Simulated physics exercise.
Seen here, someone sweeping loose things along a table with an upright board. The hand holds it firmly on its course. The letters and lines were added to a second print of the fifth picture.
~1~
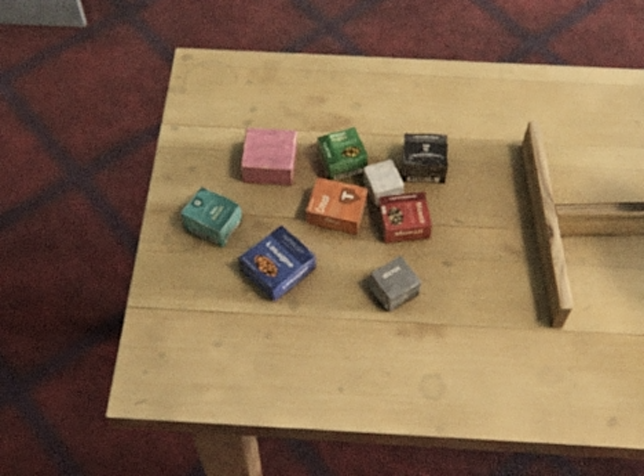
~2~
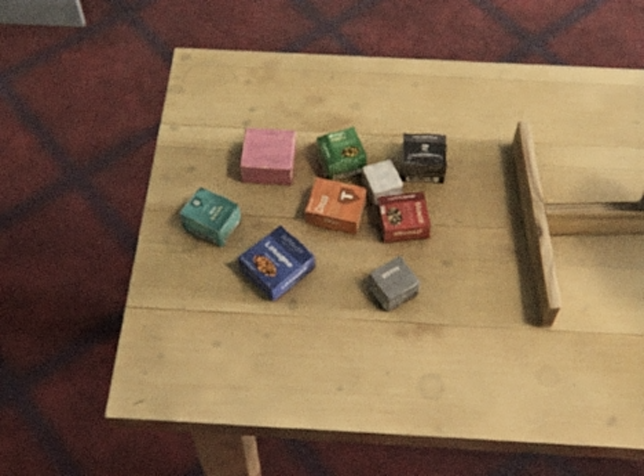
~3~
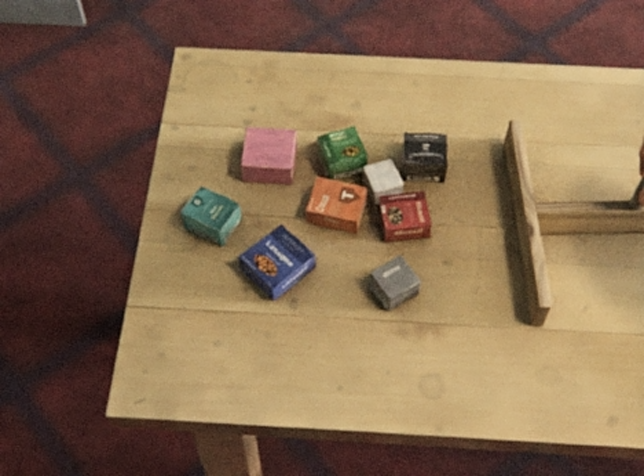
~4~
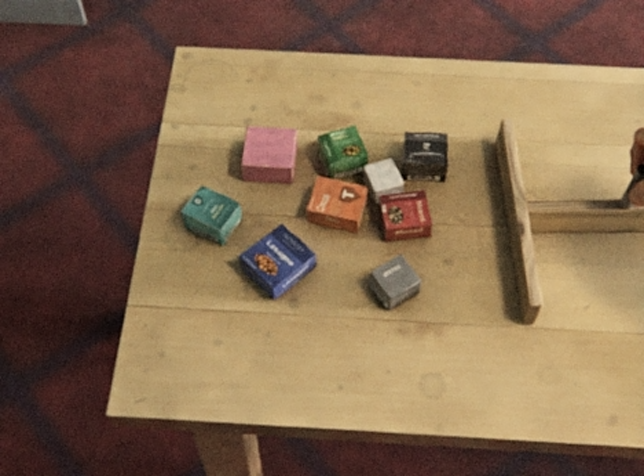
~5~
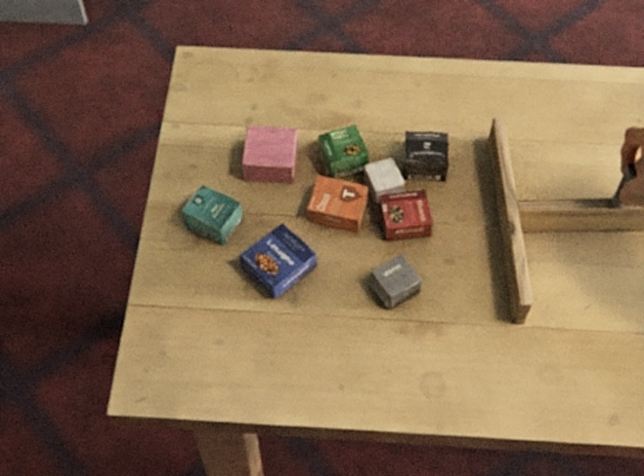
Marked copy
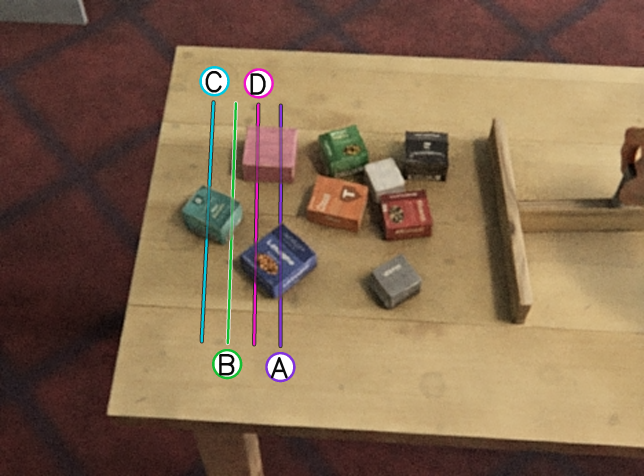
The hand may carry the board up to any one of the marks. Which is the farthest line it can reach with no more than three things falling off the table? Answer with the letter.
It can go as far as B.
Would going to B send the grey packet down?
No.
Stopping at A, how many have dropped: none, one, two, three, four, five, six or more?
In all, none.
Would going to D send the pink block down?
Yes.
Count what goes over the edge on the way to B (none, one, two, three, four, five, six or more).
In all, two.
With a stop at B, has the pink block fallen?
Yes.
On the copy, A at (281, 217); B at (232, 214); C at (208, 213); D at (256, 215).
On B. First, board (412, 200); green packet (328, 147); grey packet (383, 281).
Then, board (312, 194); turquoise packet (175, 220); pink block (194, 151).
Finally, board (235, 190); pink block over the edge; turquoise packet over the edge; two fallen.
By contrast, A is within the limit but short; C drops four; D is within the limit but short.
